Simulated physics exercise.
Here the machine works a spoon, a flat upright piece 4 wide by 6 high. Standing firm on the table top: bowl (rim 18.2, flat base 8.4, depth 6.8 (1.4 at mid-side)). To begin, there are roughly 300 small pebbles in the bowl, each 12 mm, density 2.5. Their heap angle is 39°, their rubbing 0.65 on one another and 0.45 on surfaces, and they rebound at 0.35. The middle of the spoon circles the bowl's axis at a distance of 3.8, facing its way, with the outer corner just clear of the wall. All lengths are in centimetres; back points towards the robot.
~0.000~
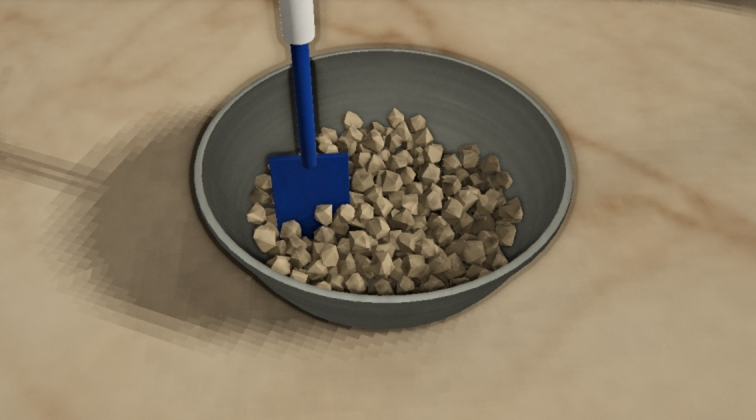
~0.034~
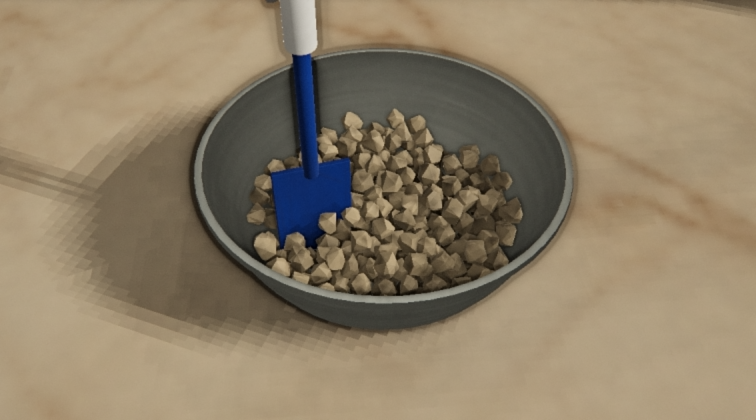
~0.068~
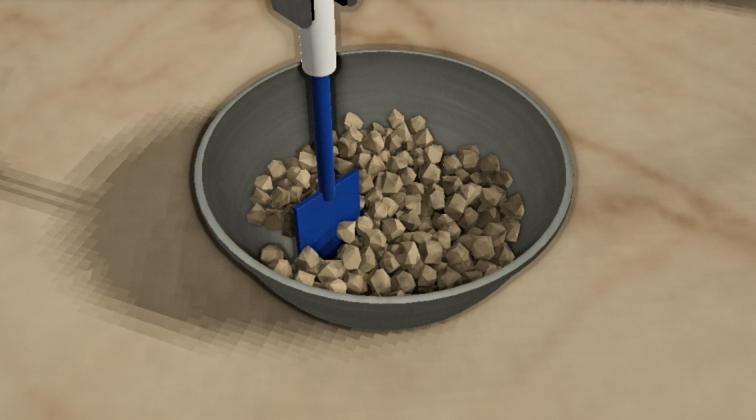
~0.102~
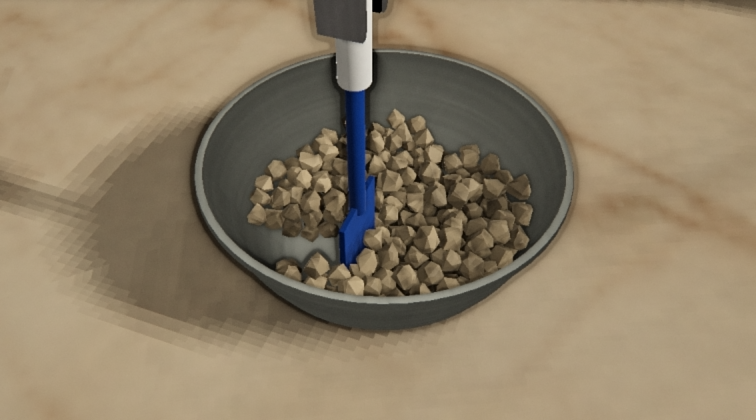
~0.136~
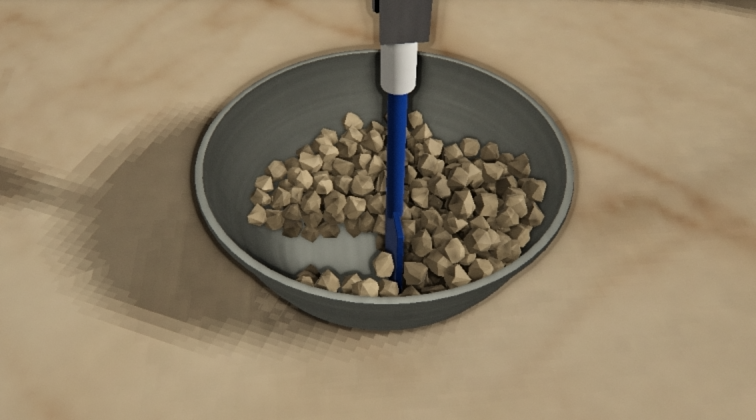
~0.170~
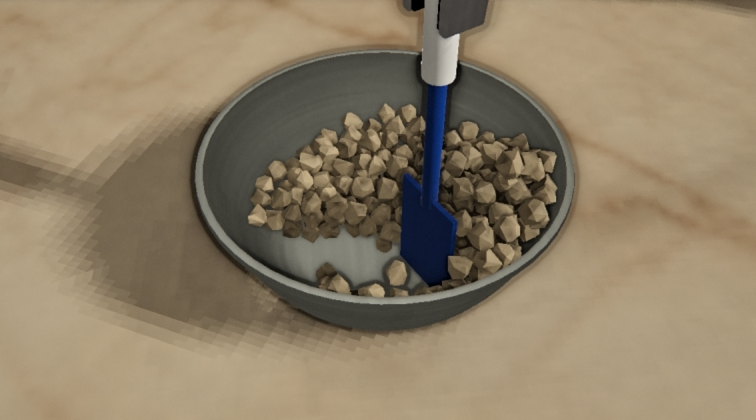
On a pale, marbled table top, a blue spatula with a white handle stands upright at the left of a grey bowl of small tan pebbles. The machine sweeps it along the near side towards the right, its blade turning edge-on and then broad again, pushing pebbles rightward and baring the bowl's floor behind it.
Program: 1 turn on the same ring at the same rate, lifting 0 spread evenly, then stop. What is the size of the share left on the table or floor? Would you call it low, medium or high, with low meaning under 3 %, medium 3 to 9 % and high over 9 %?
I would call it high, over 9 %.
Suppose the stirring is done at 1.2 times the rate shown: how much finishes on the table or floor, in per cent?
Some 25 per cent.
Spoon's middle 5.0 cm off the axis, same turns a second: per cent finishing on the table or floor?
In that case some 20 %.
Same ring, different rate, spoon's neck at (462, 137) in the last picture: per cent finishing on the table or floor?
Close to 30 in a hundred.
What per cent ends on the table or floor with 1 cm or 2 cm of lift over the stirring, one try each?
First try about 10 per cent, second about 10 per cent.
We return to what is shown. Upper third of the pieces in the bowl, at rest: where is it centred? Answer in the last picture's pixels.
Somewhere close to (310, 248).
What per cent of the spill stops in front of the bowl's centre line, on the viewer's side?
My reading is roughly 40 per cent.
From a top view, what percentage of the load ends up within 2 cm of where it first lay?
I'd put it at about 5 in a hundred.
By 0.28 s, 209° round, highest piece 9 above the table; 291 in the bowl, 12 in flight or on the tool.
By 0.40 s, 299° round, highest piece 11 above the table; 278 in the bowl, 14 on the table or floor, 11 in flight or on the tool.
By 0.65 s, 0° round, highest piece 8 above the table; 264 in the bowl, 38 on the table or floor, 1 in flight or on the tool.
By 1.35 s, 0° round, highest piece 8 above the table; 264 in the bowl, 39 on the table or floor.
Final count, 264 in the bowl, 39 on the table or floor. That is 13 % on the table or floor.
